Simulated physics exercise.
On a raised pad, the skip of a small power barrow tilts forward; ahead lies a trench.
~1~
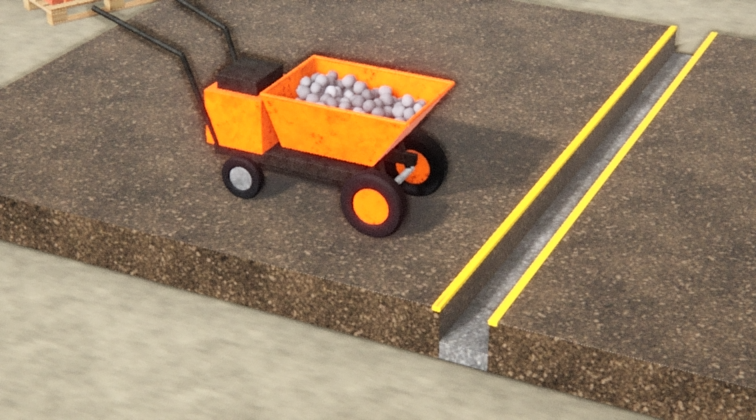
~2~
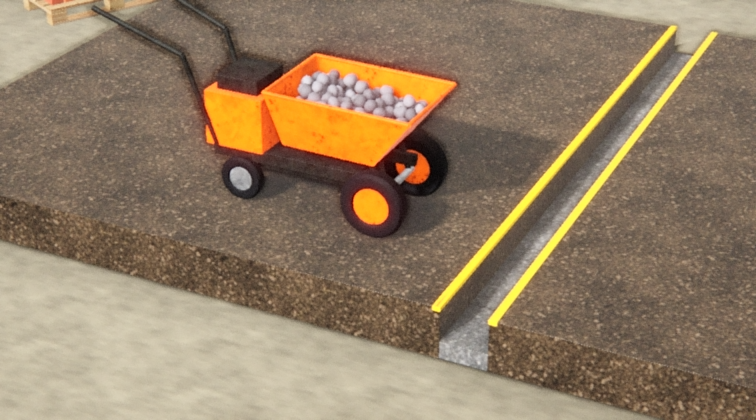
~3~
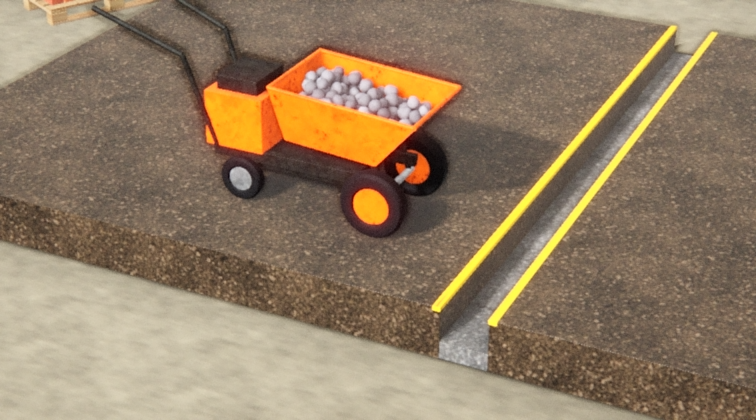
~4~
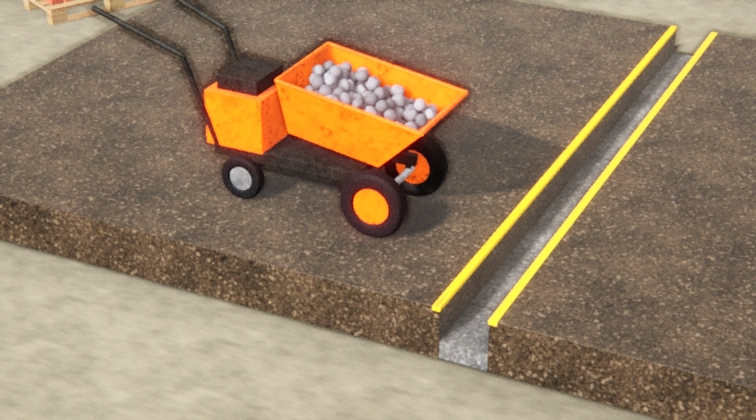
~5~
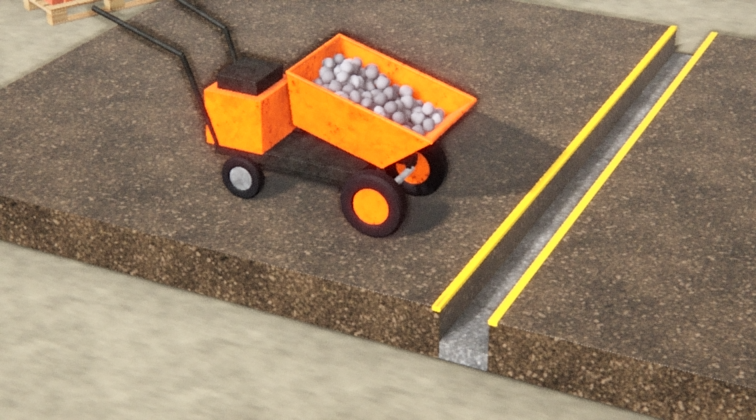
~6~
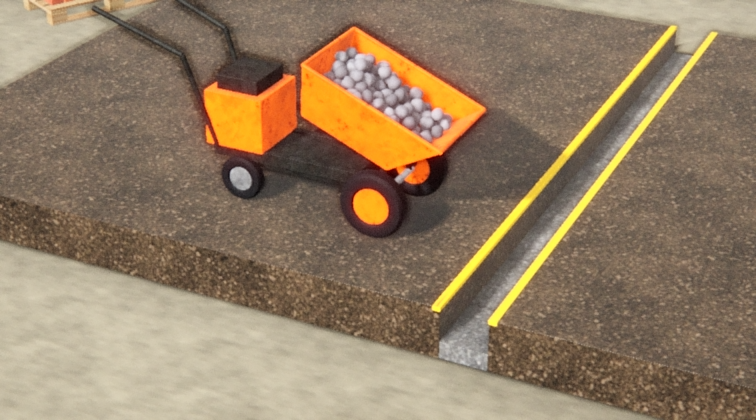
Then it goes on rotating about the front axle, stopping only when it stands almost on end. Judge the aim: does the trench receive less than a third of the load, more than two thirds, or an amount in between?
It receives more than two thirds.
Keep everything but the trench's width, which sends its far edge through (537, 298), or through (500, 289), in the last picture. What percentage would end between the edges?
Well, it'd be something like 90 per cent the first time and 50 per cent the second.
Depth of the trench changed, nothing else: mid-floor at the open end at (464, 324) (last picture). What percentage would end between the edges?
About 50 per cent.
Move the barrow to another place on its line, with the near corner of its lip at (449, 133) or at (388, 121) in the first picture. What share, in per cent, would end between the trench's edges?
The first gives 30 %, the second 60 %.
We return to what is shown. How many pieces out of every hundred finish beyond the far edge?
About 10 per cent.
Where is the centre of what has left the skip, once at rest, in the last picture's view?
I'd place the middle at about (524, 258).
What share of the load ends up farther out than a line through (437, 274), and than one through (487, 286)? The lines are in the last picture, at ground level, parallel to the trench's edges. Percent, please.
Around 90 in a hundred for the first, 50 in a hundred for the second.
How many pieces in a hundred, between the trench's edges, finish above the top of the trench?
My figure is near 10 per cent.
Soon after the last picture, skip tipped steeply; all in the skip.
A little later, skip tipped right over; about half in the skip; a stray few short of the trench; about a third in or heaped over the trench; a stray few beyond it; a stray few falling.
Later still, skip tipped right over; a small part in the skip; a stray few short of the trench; most in or heaped over the trench; a small part beyond it.
At rest, skip tipped right over; a small part in the skip; a stray few short of the trench; most in or heaped over the trench; a small part beyond it.
